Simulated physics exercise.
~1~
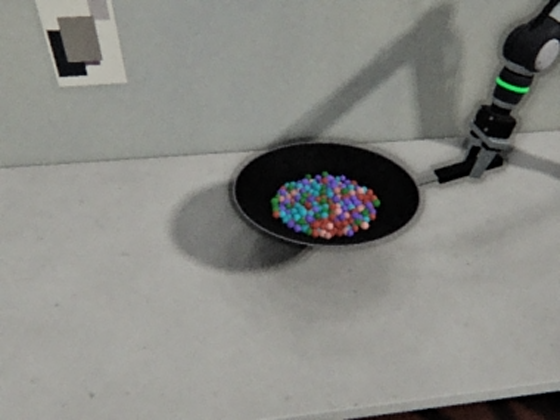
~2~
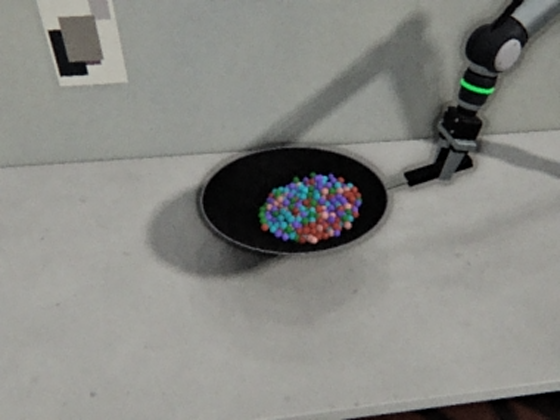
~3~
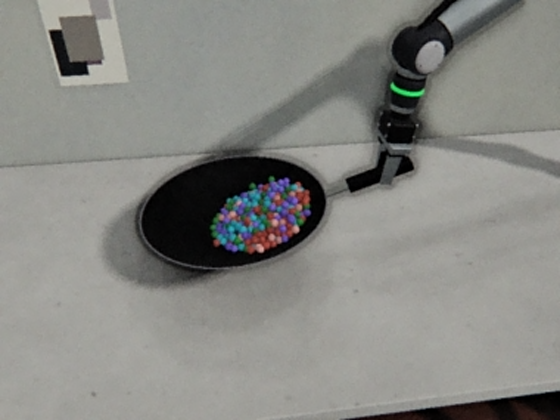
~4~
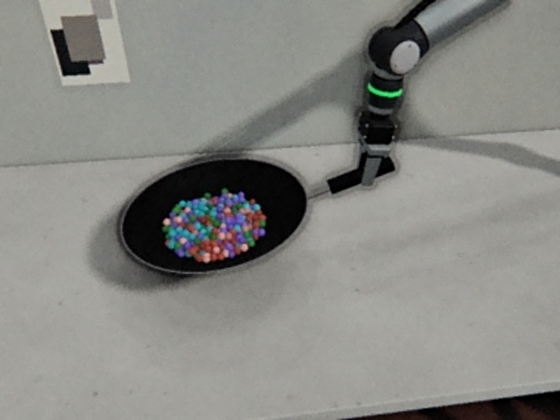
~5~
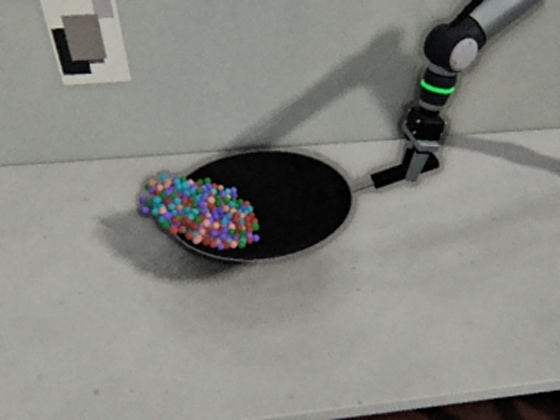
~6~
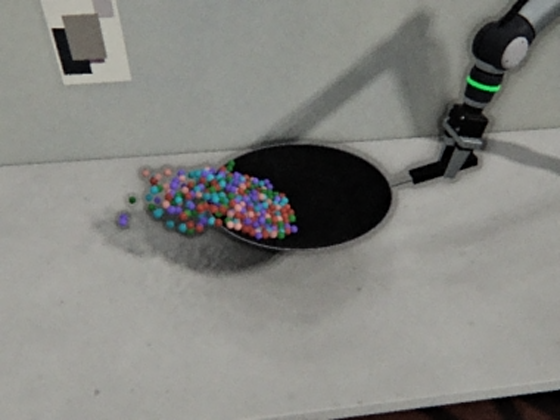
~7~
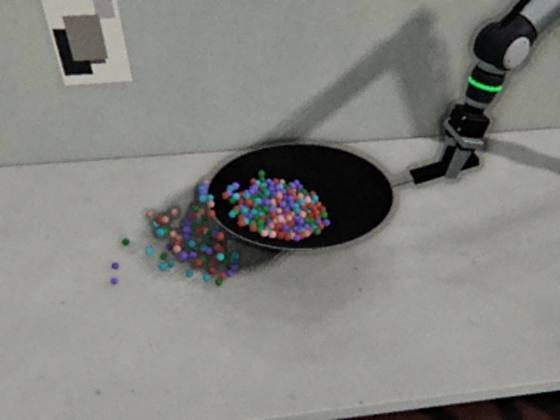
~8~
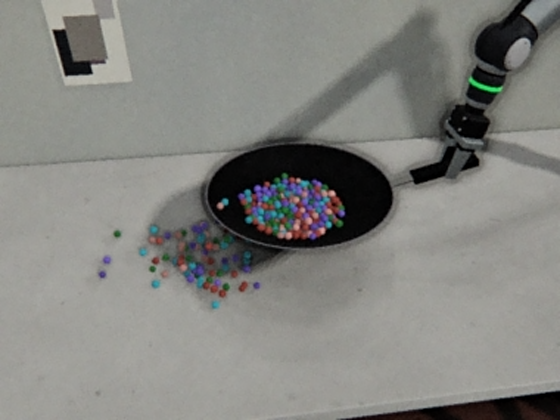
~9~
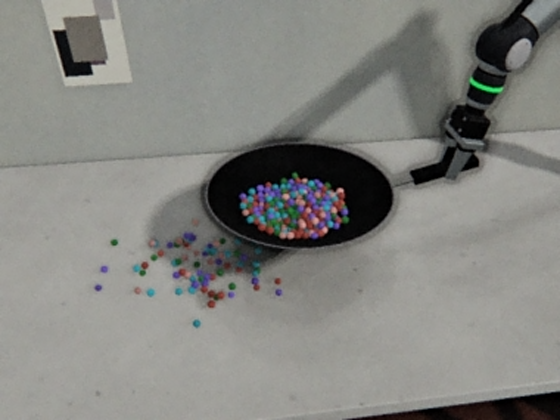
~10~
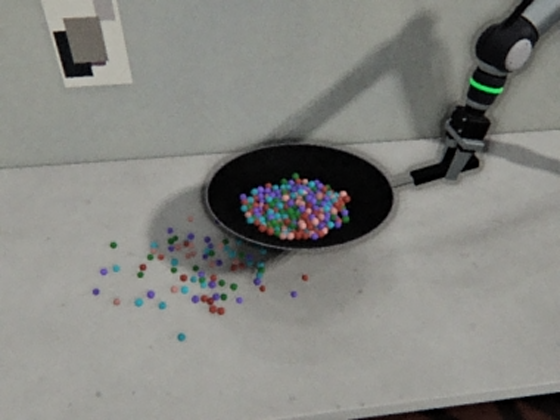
A robot arm jerks a wok left then right, spilling some colourful balls onto the table.
